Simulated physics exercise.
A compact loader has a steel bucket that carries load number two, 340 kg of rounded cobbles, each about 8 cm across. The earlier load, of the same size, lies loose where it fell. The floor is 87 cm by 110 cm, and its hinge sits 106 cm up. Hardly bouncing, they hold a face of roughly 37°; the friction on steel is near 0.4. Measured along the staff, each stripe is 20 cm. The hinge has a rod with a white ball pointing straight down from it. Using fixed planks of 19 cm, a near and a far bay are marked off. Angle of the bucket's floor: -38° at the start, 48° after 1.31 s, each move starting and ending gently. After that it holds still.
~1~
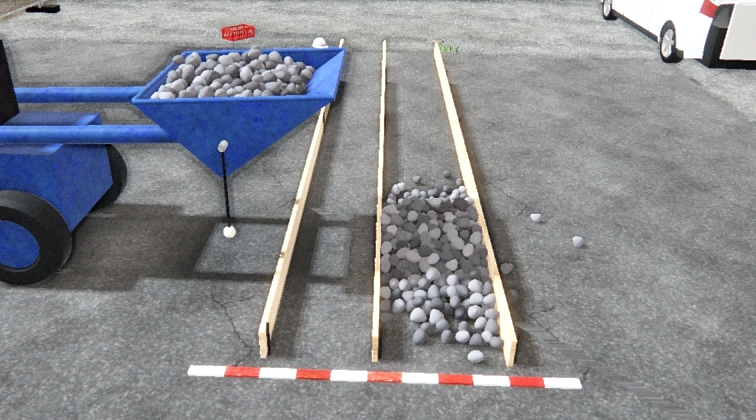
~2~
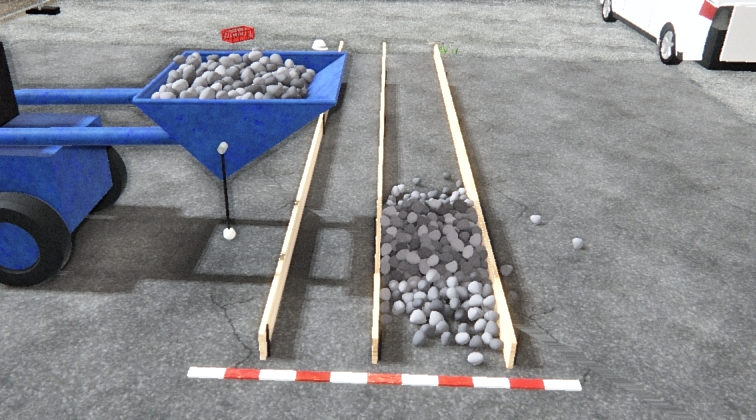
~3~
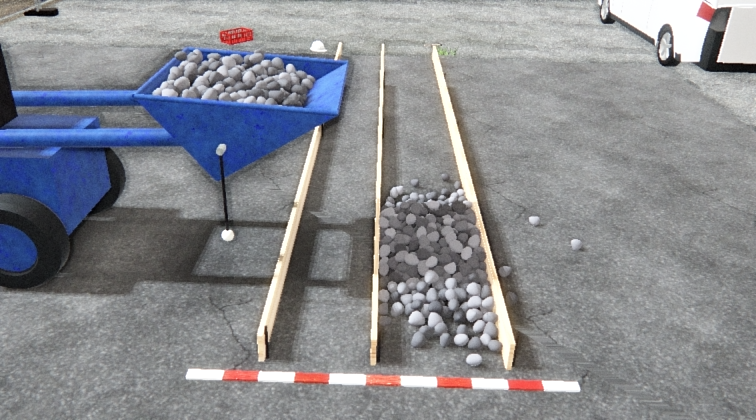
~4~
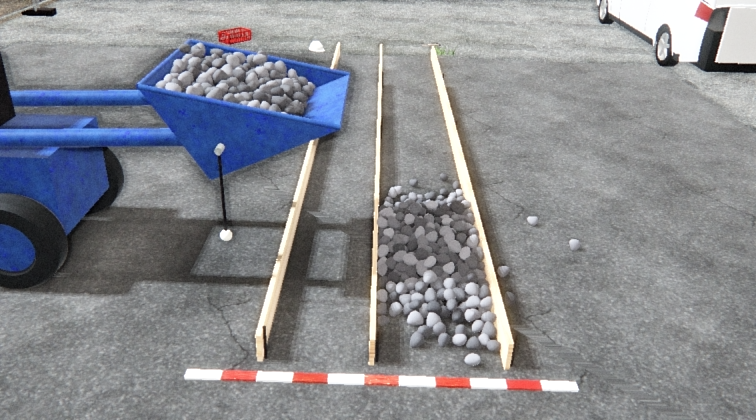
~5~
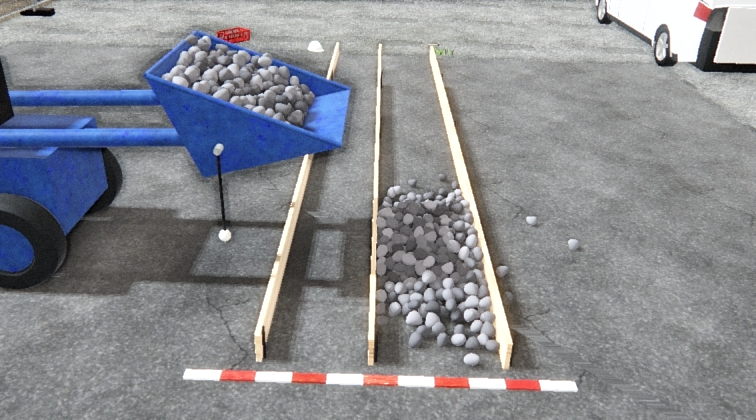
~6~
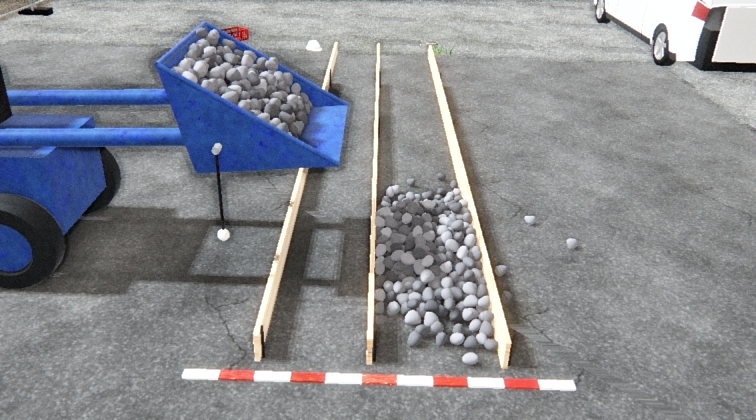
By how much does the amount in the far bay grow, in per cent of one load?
About 6 per cent.
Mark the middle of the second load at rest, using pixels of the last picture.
They settle centred around (338, 241).
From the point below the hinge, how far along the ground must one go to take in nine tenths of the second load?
Ahead of it by roughly 90 cm.
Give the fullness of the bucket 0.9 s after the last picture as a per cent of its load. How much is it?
Close to 25 in a hundred.
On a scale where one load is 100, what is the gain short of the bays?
Some 0 per cent of a load.
Then, 0.4 s after the last picture the floor is at 34°; in per cent of one load, 97 in the bucket, 3 in the near bay, 99 in the far bay, 1 past the last board; the foremost stones are at (502, 255).
Then, 0.9 s after the last picture the floor is at 48°; in per cent of one load, 26 in the bucket, 74 in the near bay, 99 in the far bay, 1 past the last board; the foremost stones are at (502, 255).
Then, 1.2 s after the last picture the floor is at 48°; in per cent of one load, 0 in the bucket, 94 in the near bay, 105 in the far bay, 1 past the last board; the foremost stones are at (502, 255).
Then, 3.8 s after the last picture the floor is at 48°; in per cent of one load, 0 in the bucket, 93 in the near bay, 105 in the far bay, 1 past the last board; the foremost stones are at (502, 255). Net gain in the far bay, 6.
